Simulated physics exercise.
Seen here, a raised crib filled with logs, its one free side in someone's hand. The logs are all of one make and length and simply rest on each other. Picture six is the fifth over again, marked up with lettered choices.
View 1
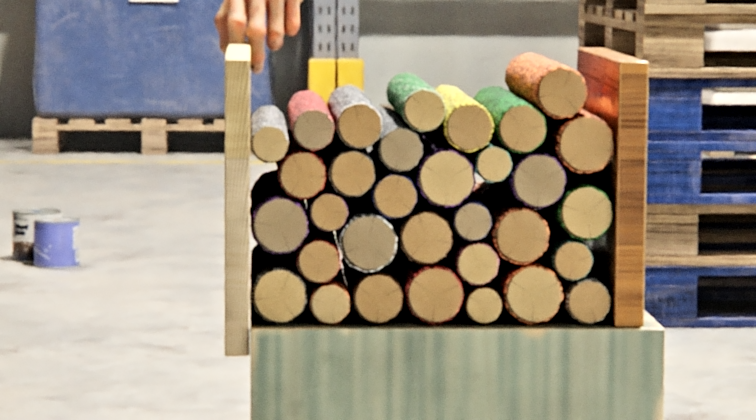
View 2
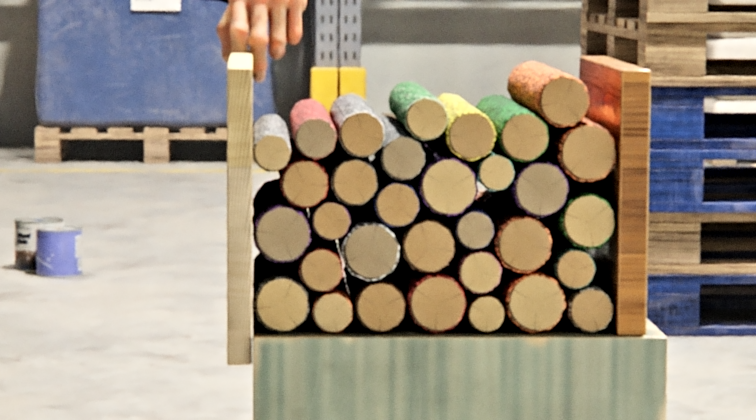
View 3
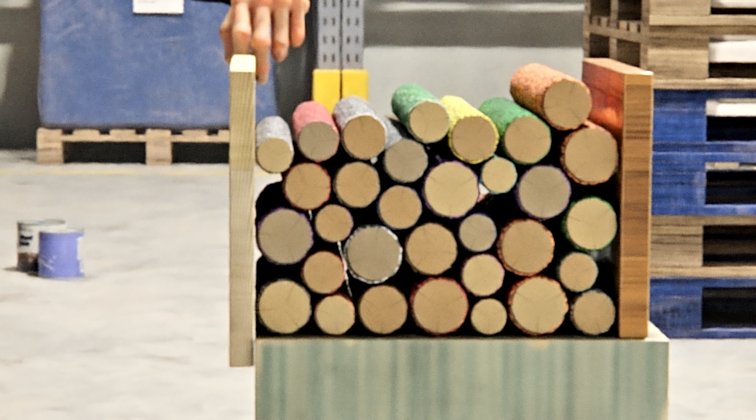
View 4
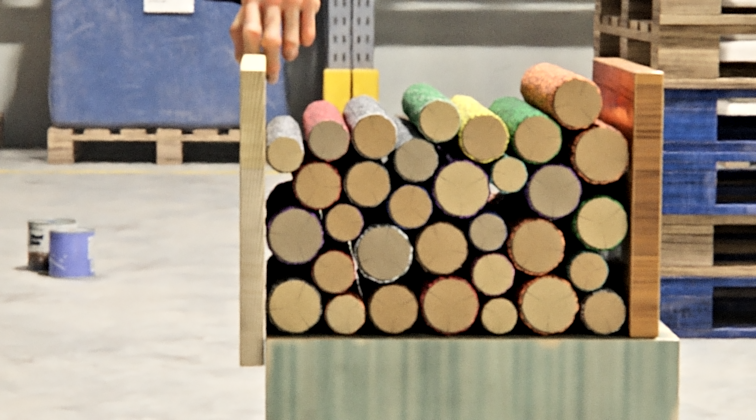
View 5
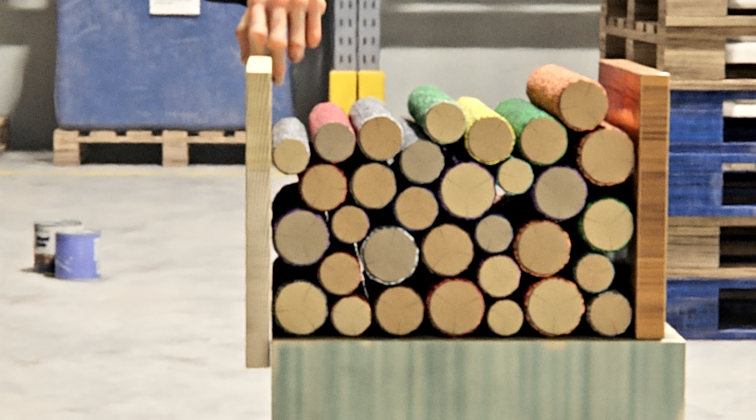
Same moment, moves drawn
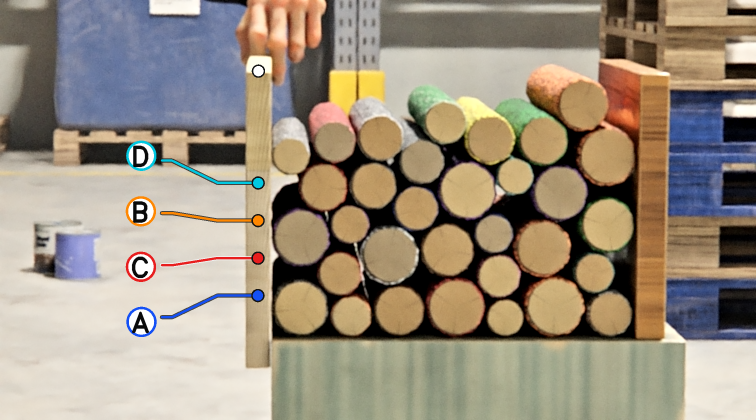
Stacked logs with coloured bark resting between upright boards, a hand holding the left board as the view shifts slightly.
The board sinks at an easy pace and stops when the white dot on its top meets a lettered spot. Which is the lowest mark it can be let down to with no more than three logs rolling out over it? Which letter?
The answer is mark C.
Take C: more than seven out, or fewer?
At C, fewer than seven.
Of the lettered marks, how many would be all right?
The number is three.
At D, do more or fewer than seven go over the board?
It loses fewer than seven.
On the marked copy, A at (258, 295); B at (258, 221); C at (258, 258); D at (258, 183); the white dot at (259, 72).
Following C. Soon after the start, top of the board (271, 154).
Later, top of the board (270, 252).
In the end, top of the board (270, 257), two out over the board.
As for the rest, A more than three out over the board; B none out over the board; D none out over the board.
